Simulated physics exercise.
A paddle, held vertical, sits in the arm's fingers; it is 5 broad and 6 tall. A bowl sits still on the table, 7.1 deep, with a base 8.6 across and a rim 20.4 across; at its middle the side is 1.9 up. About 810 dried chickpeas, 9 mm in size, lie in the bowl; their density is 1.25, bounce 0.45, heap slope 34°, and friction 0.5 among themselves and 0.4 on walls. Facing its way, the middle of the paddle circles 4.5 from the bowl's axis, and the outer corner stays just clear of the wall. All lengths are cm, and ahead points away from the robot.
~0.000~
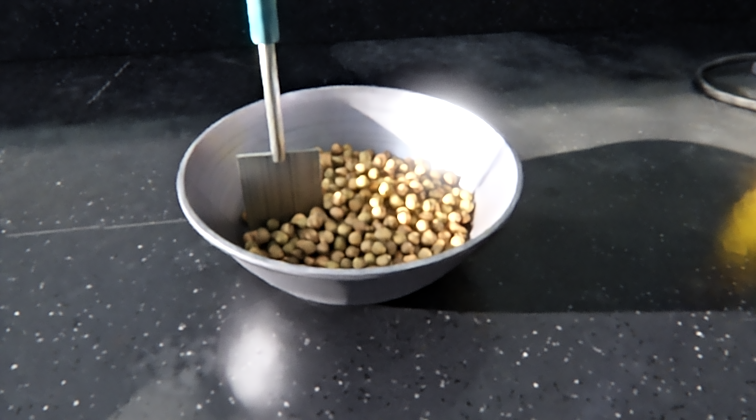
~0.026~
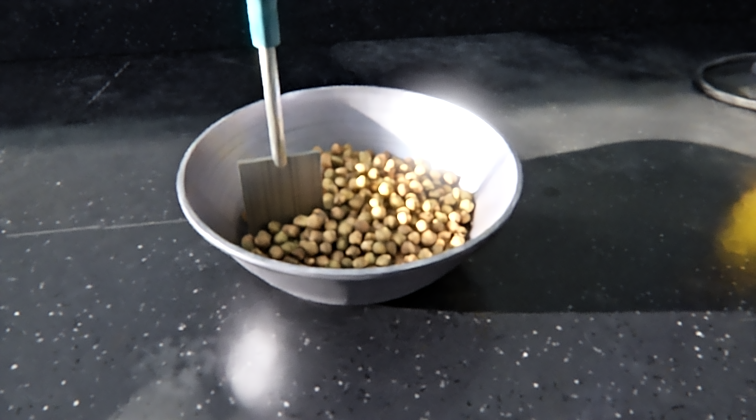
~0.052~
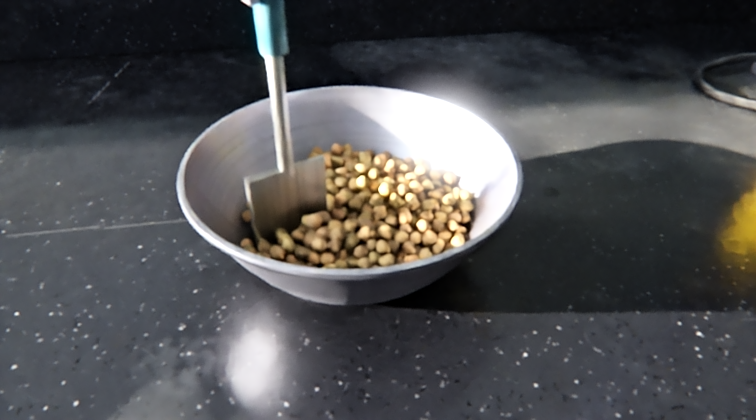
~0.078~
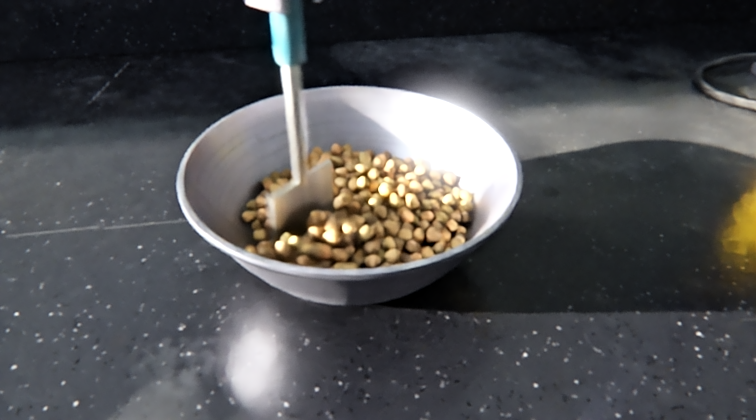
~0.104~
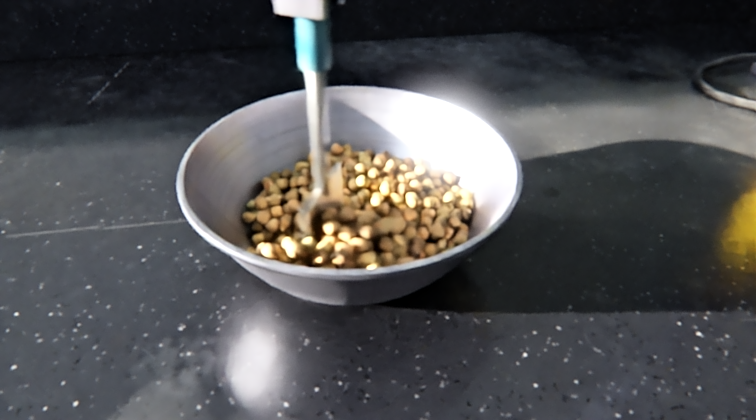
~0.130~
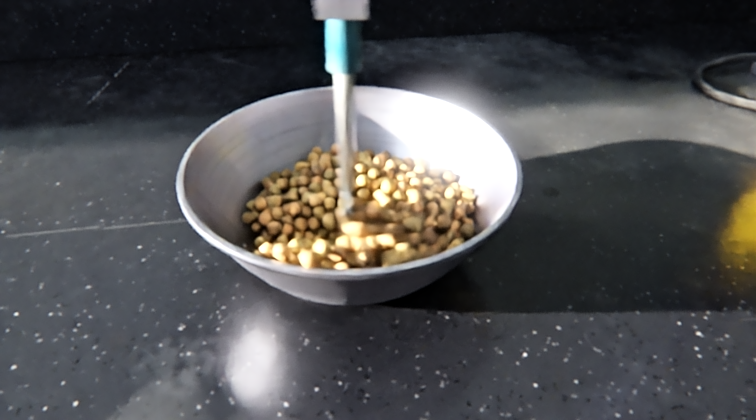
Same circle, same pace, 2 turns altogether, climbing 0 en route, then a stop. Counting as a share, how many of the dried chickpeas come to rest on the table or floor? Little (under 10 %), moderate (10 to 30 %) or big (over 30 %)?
Moderate.
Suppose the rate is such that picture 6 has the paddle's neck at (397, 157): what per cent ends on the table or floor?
It comes to around 45 percent.
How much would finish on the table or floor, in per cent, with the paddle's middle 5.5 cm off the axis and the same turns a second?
In that case some 15 %.
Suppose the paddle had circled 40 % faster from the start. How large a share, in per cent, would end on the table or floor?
In that case some 45 per cent.
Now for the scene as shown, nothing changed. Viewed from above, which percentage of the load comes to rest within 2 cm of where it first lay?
I'd guess close to 10 percent of the load.
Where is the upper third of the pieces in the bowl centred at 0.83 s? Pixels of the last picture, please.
Centre, approx.: (401, 147).
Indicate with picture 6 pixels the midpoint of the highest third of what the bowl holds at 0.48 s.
(255, 172), roughly.
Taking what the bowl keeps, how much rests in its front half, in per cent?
Some 55 per cent.
After 0.48 s, 330° round, highest piece 10 above the table; 727 in the bowl, 61 on the table or floor, 24 in flight or on the tool.
After 0.83 s, 220° round, highest piece 9 above the table; 668 in the bowl, 137 on the table or floor, 7 in flight or on the tool.
After 1.20 s, 0° round, highest piece 7 above the table; 630 in the bowl, 181 on the table or floor, 1 in flight or on the tool.
After 1.90 s, 0° round, highest piece 7 above the table; 630 in the bowl, 182 on the table or floor.
In the end, 630 in the bowl, 182 on the table or floor. That is 22 % on the table or floor.
